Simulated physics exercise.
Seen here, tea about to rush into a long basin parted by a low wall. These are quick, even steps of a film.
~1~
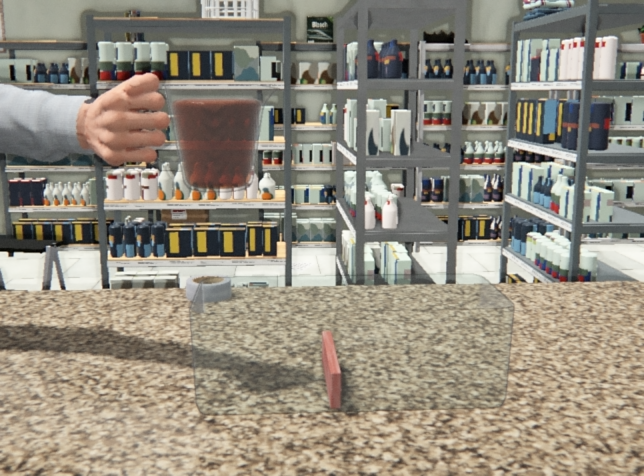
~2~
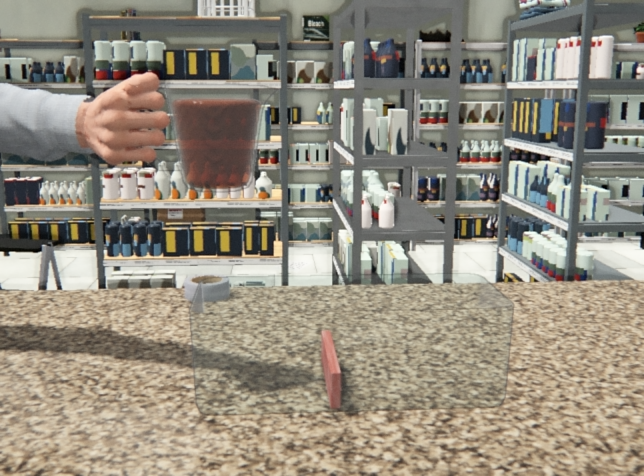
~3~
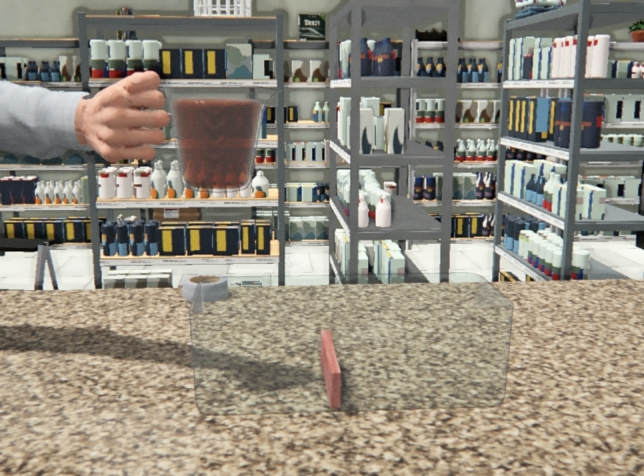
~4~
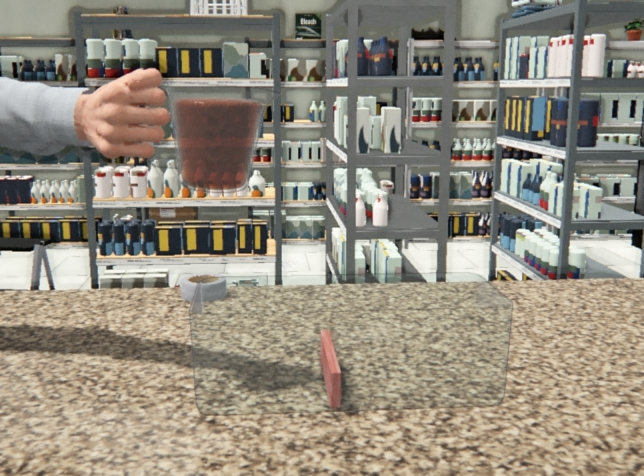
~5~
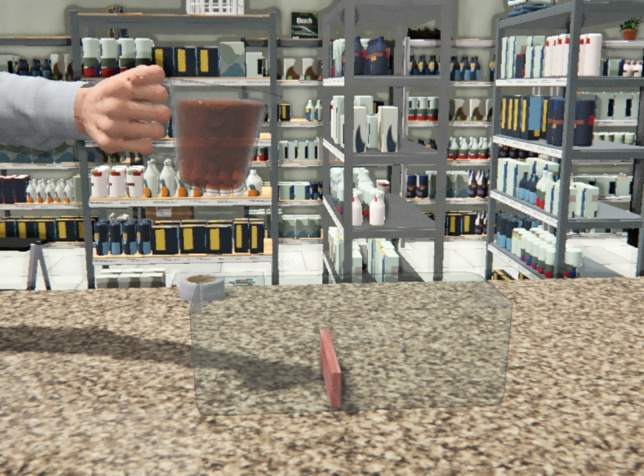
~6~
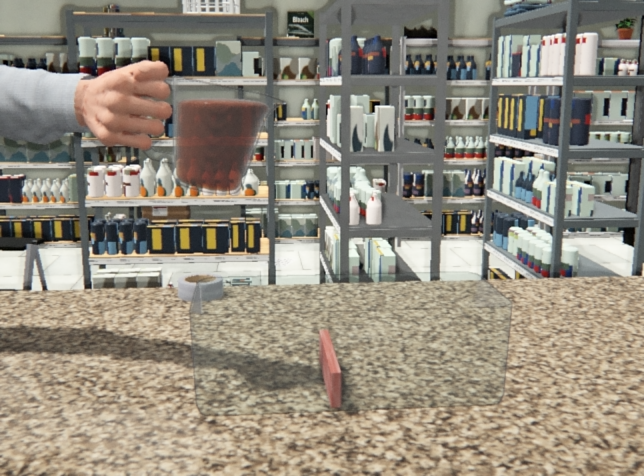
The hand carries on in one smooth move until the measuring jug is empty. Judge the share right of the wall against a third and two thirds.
In the end over two thirds is right of the wall.
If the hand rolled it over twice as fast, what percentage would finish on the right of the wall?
About 65 per cent.
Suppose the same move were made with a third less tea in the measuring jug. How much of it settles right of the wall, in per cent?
Near 65 %.
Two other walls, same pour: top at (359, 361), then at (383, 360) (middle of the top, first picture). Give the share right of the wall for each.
The first gives 30 %, the second 10 %.
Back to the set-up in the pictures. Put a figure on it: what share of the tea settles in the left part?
It comes to 20 per cent or so.
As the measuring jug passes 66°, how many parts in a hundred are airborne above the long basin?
Some 20 per cent.
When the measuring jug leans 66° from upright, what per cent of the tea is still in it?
Some 75 per cent.
A moment on, the measuring jug is tipped part way and 73 per cent is still to pour, 0 is left of the wall and 4 right of it.
Next, the measuring jug is tipped on its side and 18 per cent is still to pour, 4 is left of the wall and 54 right of it.
Then the measuring jug is tipped right over and 0 per cent is still to pour, 21 is left of the wall and 77 right of it.
Later the measuring jug is tipped right over and 0 per cent is still to pour, 22 is left of the wall and 77 right of it.
Finally, 22 per cent lies left of the wall, 77 right of it and 1 outside.
